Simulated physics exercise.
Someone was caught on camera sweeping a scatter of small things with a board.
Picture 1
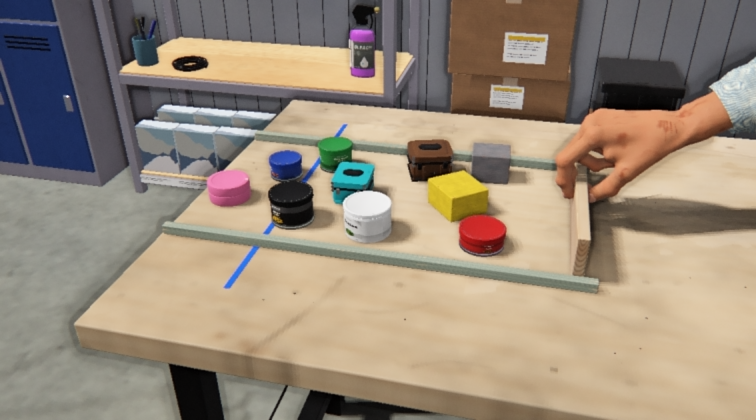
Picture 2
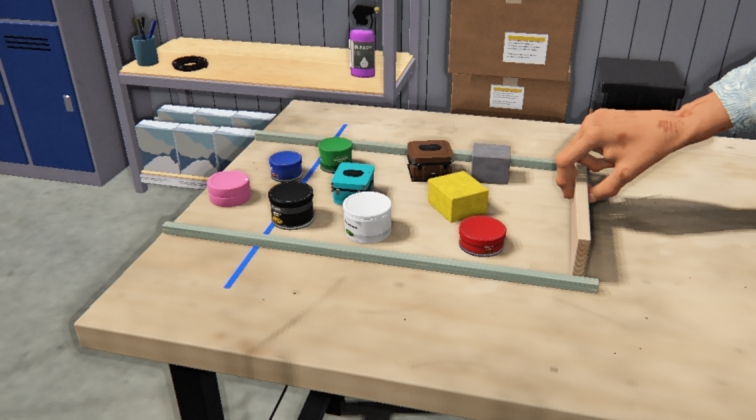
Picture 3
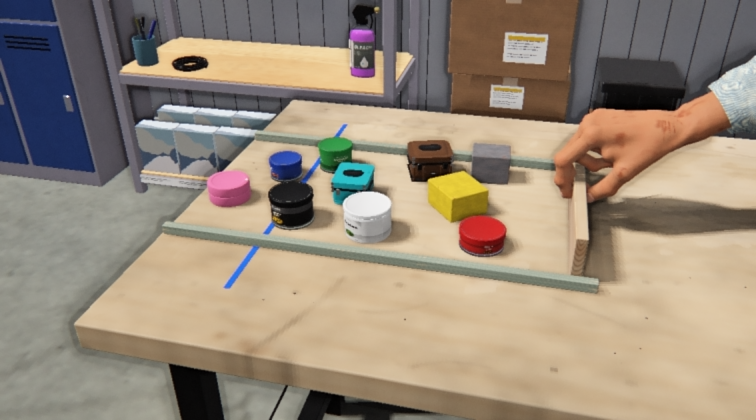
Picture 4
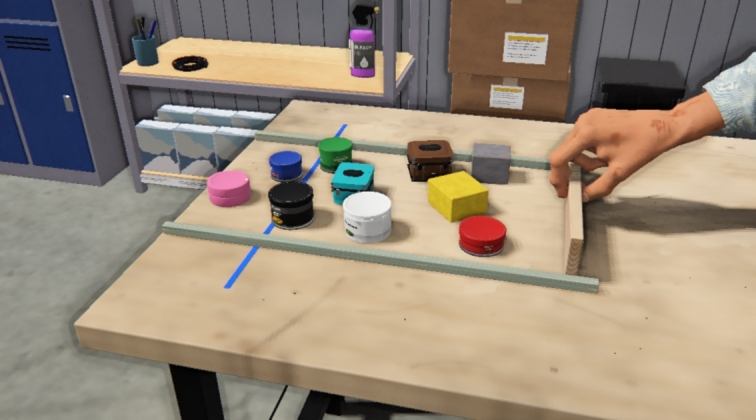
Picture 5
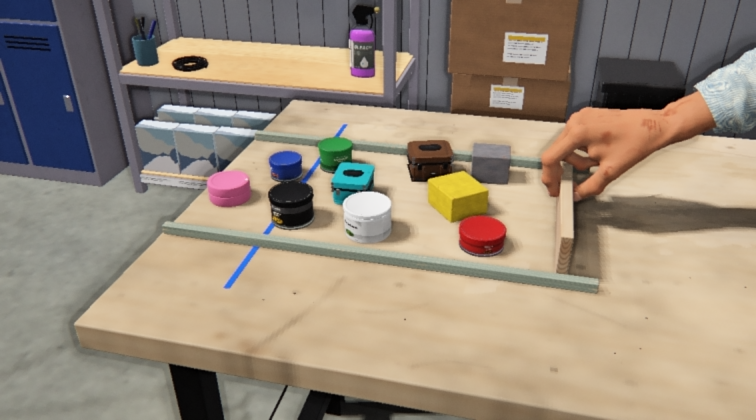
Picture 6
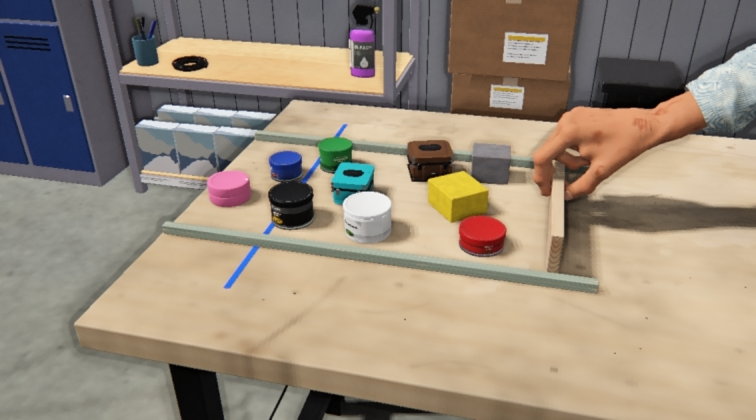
A hand slides a wooden board slightly left across the table toward some small, still objects.
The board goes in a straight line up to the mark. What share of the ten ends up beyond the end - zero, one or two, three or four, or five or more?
What ends up beyond the end is one or two of them.
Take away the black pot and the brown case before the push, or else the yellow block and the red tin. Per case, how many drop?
Result: 0 in the first case, with 1 in the second.
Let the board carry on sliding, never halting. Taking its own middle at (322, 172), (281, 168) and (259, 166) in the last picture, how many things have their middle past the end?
The numbers are 0, 4 and 7.
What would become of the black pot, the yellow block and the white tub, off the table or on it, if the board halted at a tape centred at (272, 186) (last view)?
The black pot? It does not stay. The yellow block? It is safe. The white tub? It is safe.
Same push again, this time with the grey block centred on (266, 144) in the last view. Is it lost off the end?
From that start, the object then does not stay.
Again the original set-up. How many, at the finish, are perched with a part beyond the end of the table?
Answer: 2.
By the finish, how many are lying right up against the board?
In total, 3.
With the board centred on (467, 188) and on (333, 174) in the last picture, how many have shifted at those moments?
4, then 10.
A little later, none off yet; pink lid at rest near (229, 188); blue tin at rest near (286, 166); black pot at rest near (292, 206).
When it is over, the number that fall off is one or two; down, green tin and black pot.
